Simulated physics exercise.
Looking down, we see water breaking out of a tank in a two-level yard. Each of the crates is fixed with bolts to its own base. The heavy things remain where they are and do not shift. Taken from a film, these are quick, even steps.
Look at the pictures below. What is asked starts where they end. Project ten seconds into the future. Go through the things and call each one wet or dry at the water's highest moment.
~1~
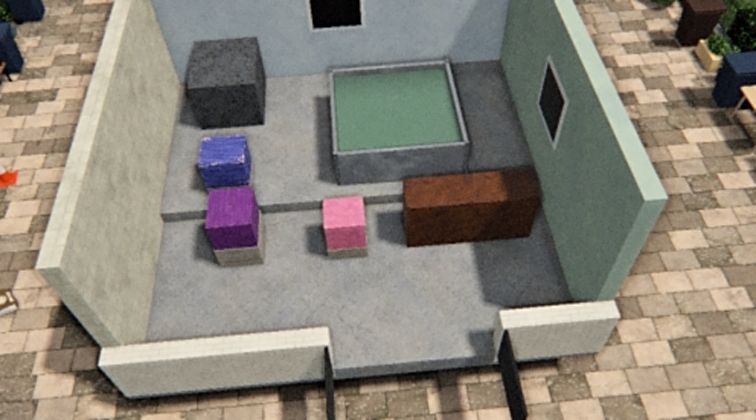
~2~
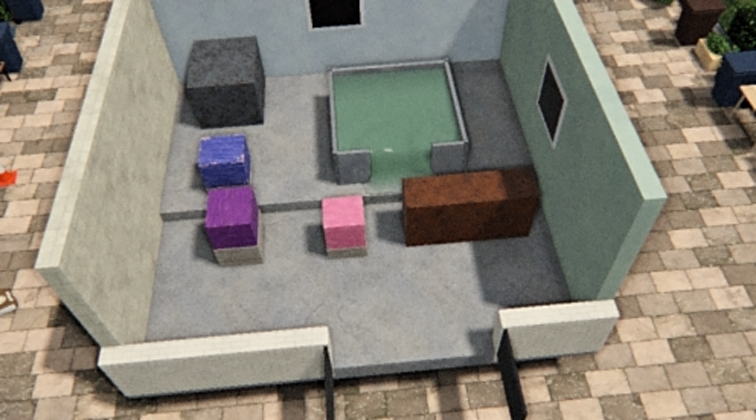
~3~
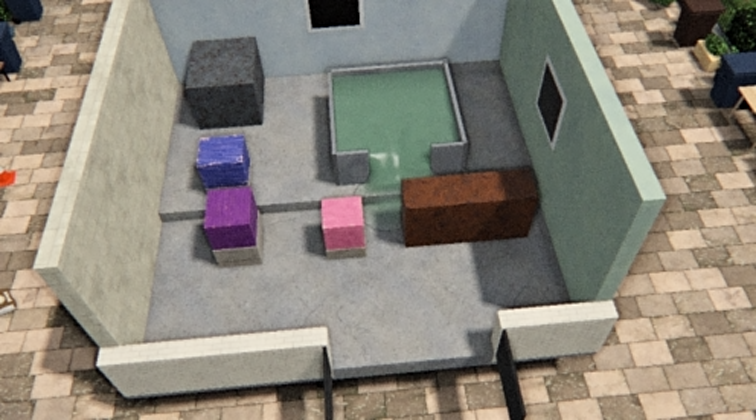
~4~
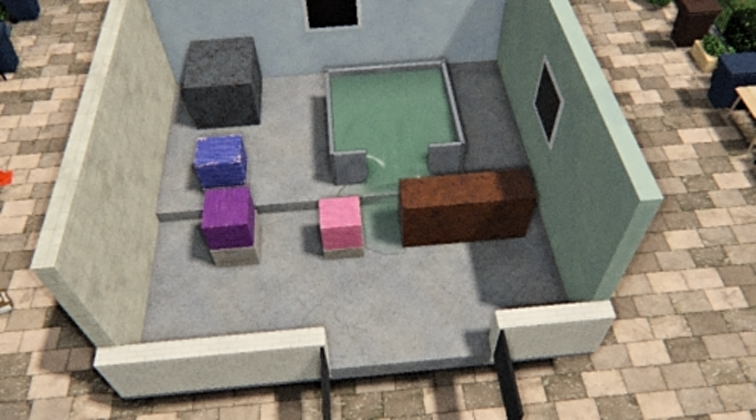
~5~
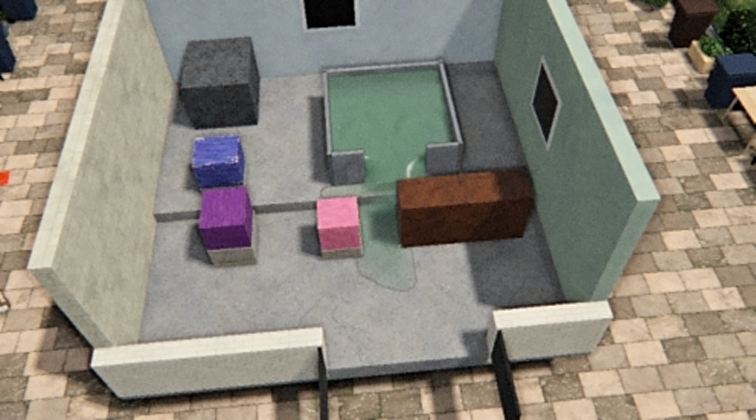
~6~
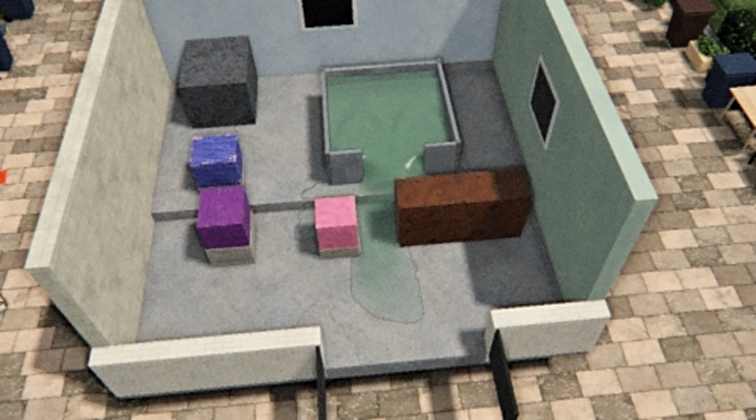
Called one by one: The purple crate is dry; the pink crate is wet; the blue crate is dry.
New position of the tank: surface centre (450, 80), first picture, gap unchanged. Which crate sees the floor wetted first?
The pink crate.
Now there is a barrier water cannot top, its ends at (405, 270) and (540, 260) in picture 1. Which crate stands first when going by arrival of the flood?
I'd go with the pink-painted one.
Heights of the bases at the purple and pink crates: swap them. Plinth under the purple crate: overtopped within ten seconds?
For the purple crate, the answer is that it stays clear.
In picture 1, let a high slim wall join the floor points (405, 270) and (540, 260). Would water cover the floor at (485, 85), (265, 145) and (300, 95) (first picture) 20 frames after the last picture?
First inundated, then unwetted, then unwetted.
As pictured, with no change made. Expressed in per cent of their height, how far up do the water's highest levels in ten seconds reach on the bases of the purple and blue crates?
30 and 0 %, roughly.
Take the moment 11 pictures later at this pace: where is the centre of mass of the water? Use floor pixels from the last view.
About (396, 170) in the last view.
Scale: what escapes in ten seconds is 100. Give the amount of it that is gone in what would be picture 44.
I'd put it near 65 in a hundred.
A moment on, water covers 20 % of the floor; the purple crate water round its plinth, the pink crate water round its plinth, the blue crate not reached.
Next, water covers 40 % of the floor; the purple crate water round its plinth, the pink crate water round its plinth, the blue crate not reached.
Then, water covers 55 % of the floor; the purple crate water round its plinth, the pink crate water round its plinth, the blue crate not reached.
Later, water covers 60 % of the floor; the purple crate water round its plinth, the pink crate water round its plinth, the blue crate not reached.
In the end, water covers 70 % of the floor; the purple crate stayed above the water, the pink crate was topped, the blue crate stayed above the water.
